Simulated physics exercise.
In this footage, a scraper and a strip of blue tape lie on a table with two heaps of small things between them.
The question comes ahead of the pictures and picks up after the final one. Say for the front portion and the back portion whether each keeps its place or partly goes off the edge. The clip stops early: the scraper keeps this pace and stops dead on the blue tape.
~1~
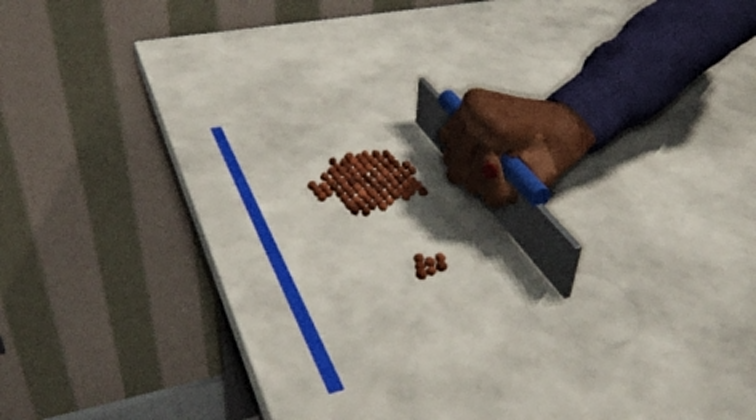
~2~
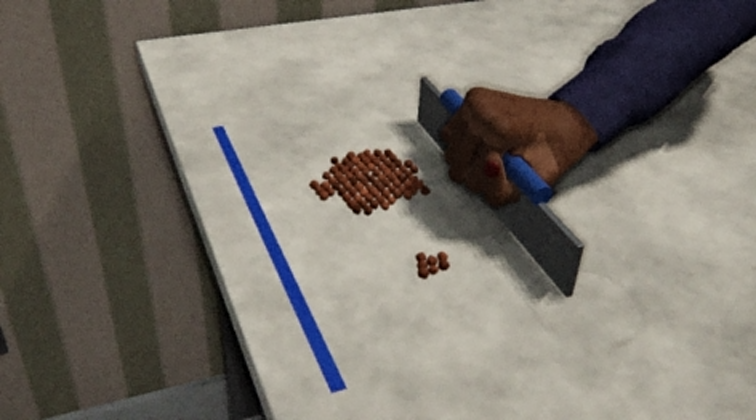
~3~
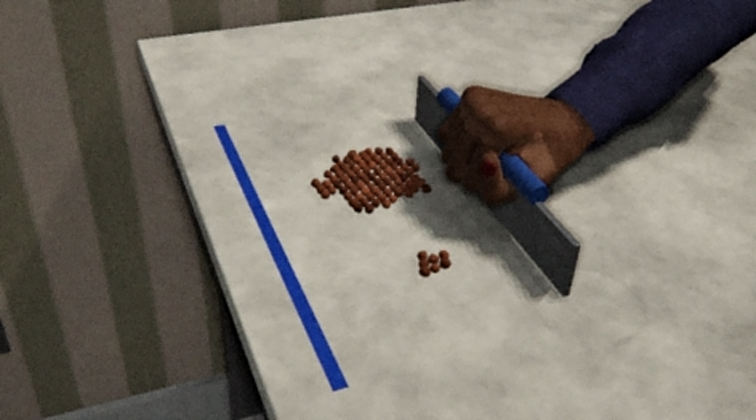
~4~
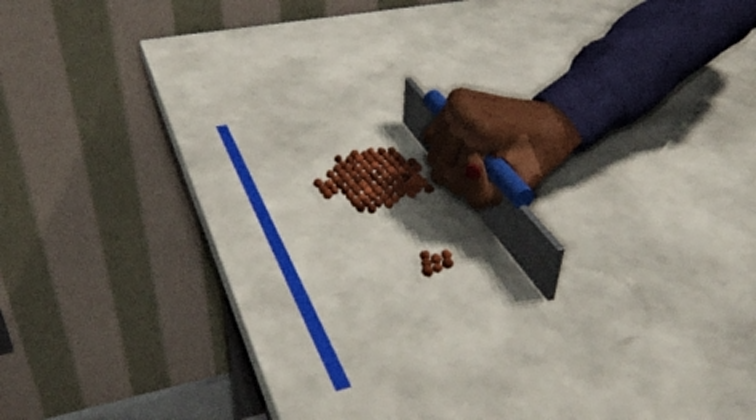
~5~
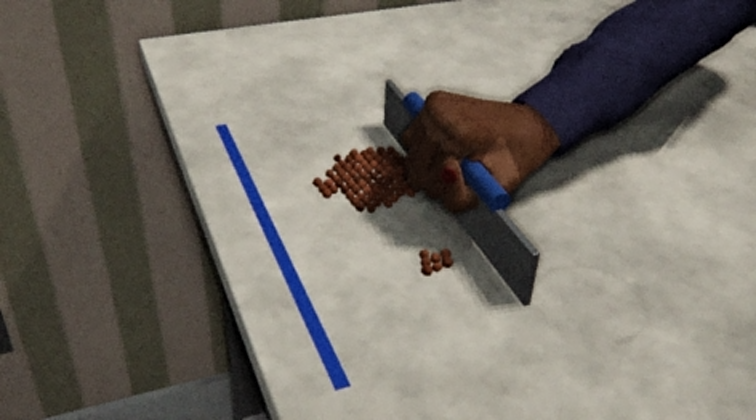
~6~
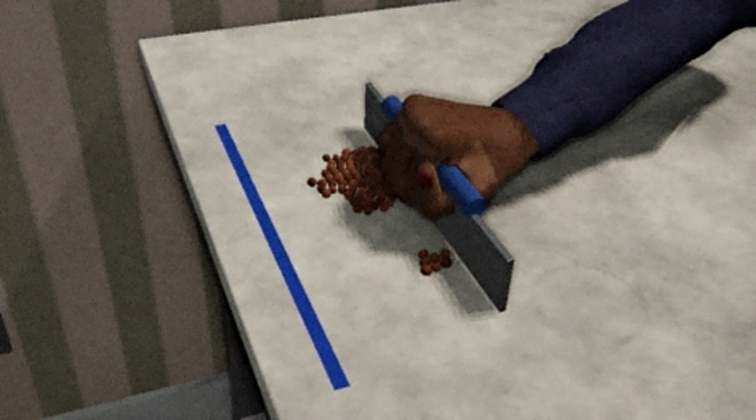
At the end, the front portion will not lose anything to the drop. The back portion will not stay whole up there.
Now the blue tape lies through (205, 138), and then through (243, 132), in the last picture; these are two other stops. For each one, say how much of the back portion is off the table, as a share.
About 60 % and 0 %.
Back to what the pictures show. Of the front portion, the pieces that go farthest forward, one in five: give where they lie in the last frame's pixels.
Look near (265, 310) in the last frame.
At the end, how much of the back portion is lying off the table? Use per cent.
Once everything settles, roughly 20 percent.
Then, 0.43 s after the last picture, scraper still moving, near (344, 173); front portion all on the table, its front near (361, 278); back portion all on the table, its front near (256, 187).
Then, 0.88 s after the last picture, scraper stopped at the blue tape; front portion all on the table, its front near (267, 299); back portion a small part over the edge.
Then, 1.16 s after the last picture, scraper stopped at the blue tape; front portion all on the table, its front near (260, 301); back portion about a quarter over the edge.
At rest, scraper stopped at the blue tape; front portion all on the table, its front near (260, 301); back portion about a quarter over the edge.
